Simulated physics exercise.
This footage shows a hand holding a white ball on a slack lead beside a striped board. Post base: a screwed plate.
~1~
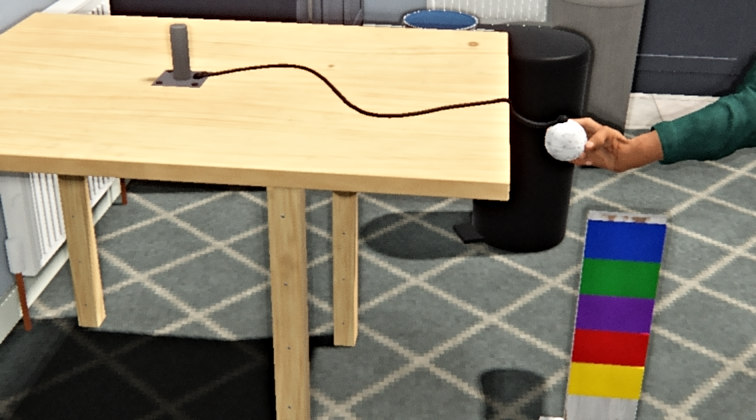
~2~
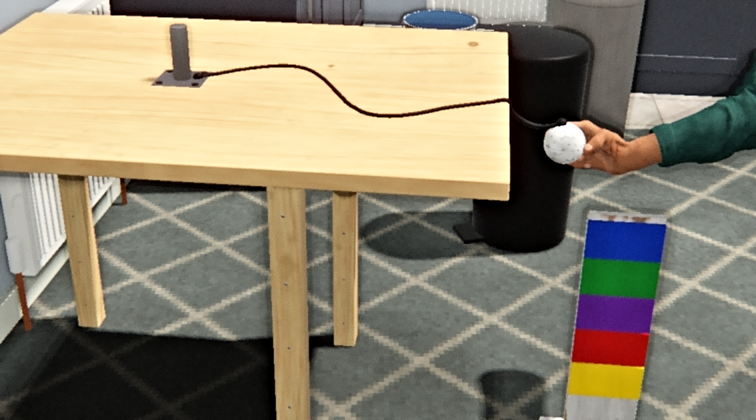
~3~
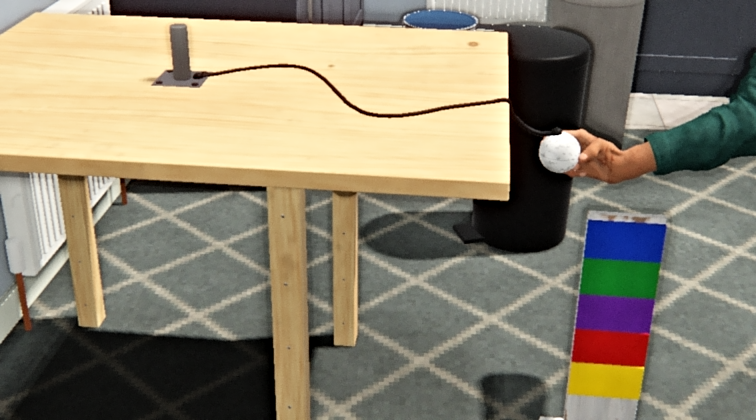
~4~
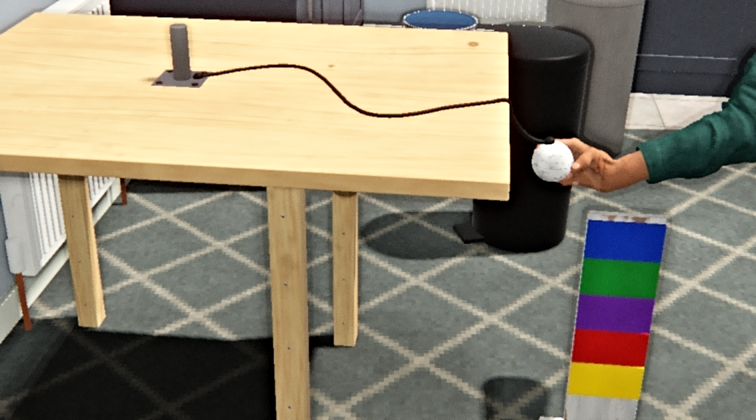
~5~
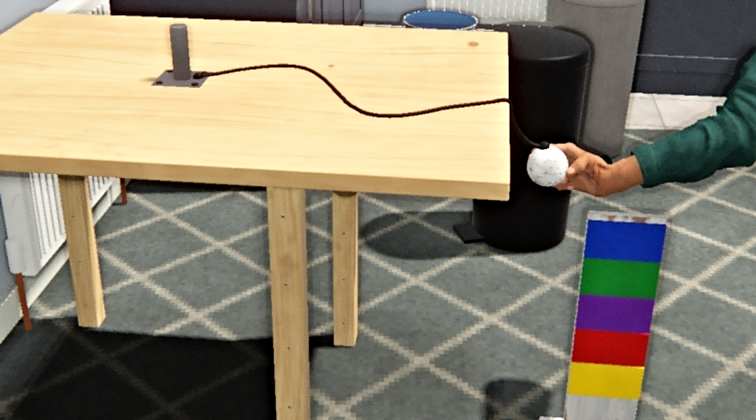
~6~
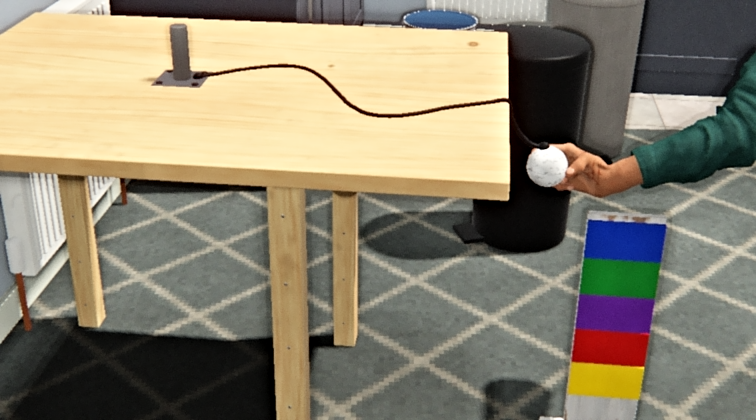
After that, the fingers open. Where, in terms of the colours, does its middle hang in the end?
The green one.
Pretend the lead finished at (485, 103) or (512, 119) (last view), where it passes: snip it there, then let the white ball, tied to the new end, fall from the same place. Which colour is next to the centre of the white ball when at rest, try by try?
First try: None, it hangs higher; second try: Blue.
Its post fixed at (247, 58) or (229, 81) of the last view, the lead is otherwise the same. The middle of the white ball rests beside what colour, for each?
Taking the two spots in turn: Purple, then purple.
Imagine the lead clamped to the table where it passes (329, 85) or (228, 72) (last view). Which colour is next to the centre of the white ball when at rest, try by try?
In order: Blue; green.
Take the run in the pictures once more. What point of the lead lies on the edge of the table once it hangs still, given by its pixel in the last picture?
In the last picture it is at roughly (420, 113).
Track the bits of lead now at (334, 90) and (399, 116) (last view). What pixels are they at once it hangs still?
They go to (385, 91) and to (491, 98).
Soon after, ball near (504, 260); level with green.
After that, ball near (517, 268); level with green.
In the end, ball near (505, 270); level with green. Its middle rests at the green band.
